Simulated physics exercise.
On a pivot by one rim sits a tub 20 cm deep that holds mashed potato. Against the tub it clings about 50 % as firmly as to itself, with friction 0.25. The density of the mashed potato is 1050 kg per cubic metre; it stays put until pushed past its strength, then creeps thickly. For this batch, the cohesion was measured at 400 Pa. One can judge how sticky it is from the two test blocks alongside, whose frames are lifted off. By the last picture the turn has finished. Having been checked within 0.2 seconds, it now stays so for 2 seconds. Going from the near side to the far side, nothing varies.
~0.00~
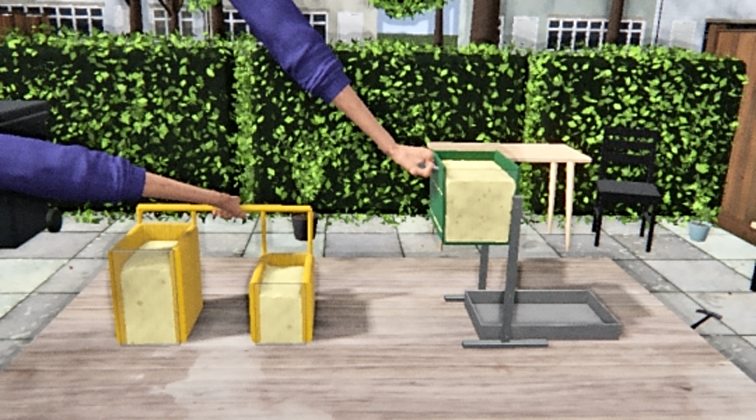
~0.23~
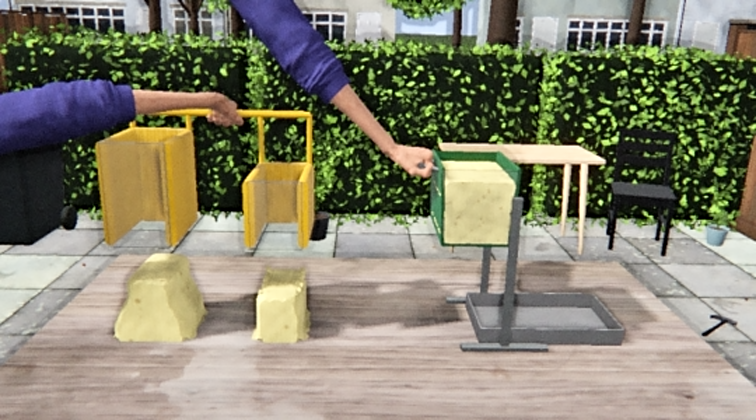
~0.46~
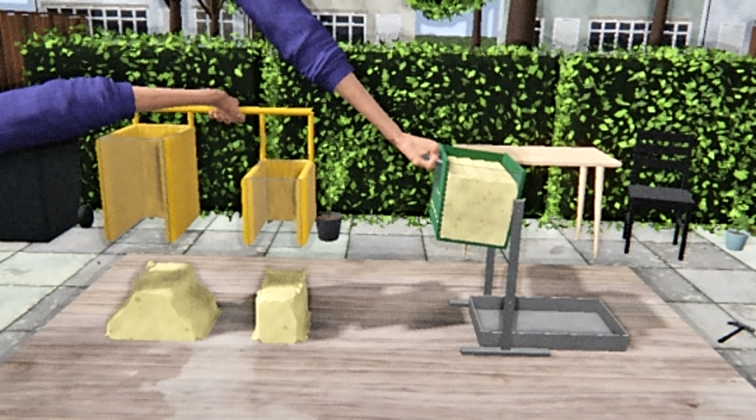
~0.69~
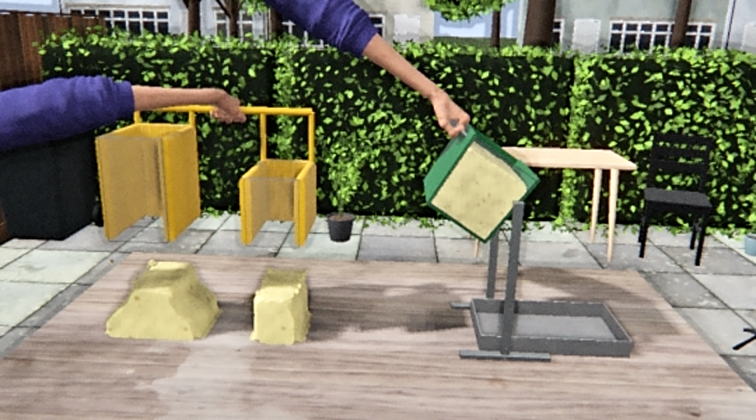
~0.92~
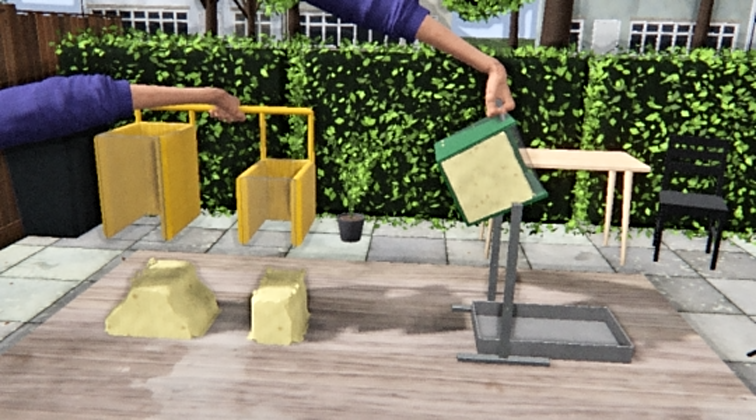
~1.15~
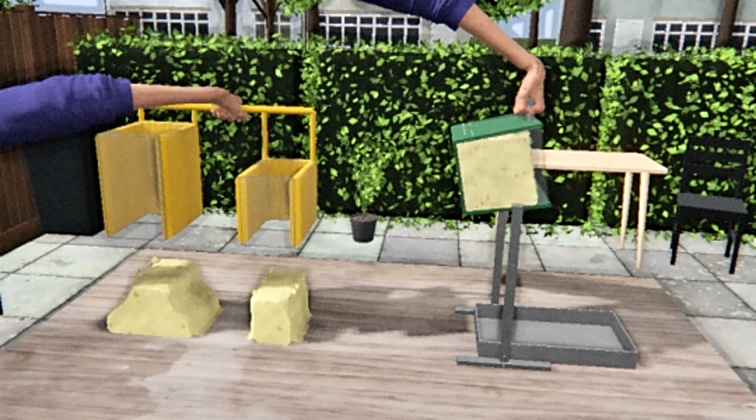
A green tub of pale yellow mash stands on a wooden tabletop in a paved, hedged garden, seen from the front and slightly above. Its grey stand straddles a tray at right, with two yellow-cased blocks at left. One purple-sleeved arm lifts the joined casings, the larger block slumping more, then another turns the tub clockwise, mash still inside, as the camera shifts and the background slides right.
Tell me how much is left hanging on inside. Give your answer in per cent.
Roughly 100 % is left.
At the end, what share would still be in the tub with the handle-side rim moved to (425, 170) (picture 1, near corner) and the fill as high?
Some 65 per cent, I reckon.
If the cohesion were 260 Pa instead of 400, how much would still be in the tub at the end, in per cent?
Then roughly 75 %.
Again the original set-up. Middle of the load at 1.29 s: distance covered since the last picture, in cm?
It has moved around 0 centimetres.
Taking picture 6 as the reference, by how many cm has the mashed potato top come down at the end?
About 0 cm.
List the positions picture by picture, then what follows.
The first picture shows handle-side rim at (447, 168), tilt 0 degrees; crest of the mashed potato at (513, 180); block heights 23 cm, 15 cm (left to right).
The second picture shows handle-side rim at (446, 169), tilt 0 degrees; crest of the mashed potato at (513, 182); block heights 18 cm, 14 cm (left to right).
The third picture shows handle-side rim at (450, 162), tilt 7 degrees; crest of the mashed potato at (457, 176); block heights 16 cm, 14 cm (left to right).
The fourth picture shows handle-side rim at (477, 137), tilt 33 degrees; crest of the mashed potato at (474, 151); block heights 16 cm, 14 cm (left to right).
The fifth picture shows handle-side rim at (516, 125), tilt 62 degrees; crest of the mashed potato at (502, 135); block heights 16 cm, 14 cm (left to right).
The sixth picture shows handle-side rim at (542, 128), tilt 79 degrees; crest of the mashed potato at (524, 135); block heights 16 cm, 14 cm (left to right).
After 1.29 s, the tub is at 79 degrees and holds 100 %.
After 1.46 s, the tub is at 79 degrees and holds 100 %.
After 1.63 s, the tub is at 79 degrees and holds 100 %.
After 1.80 s, the tub is at 79 degrees and holds 100 %.
After 3.15 s, the tub is at 79 degrees and holds 100 %.
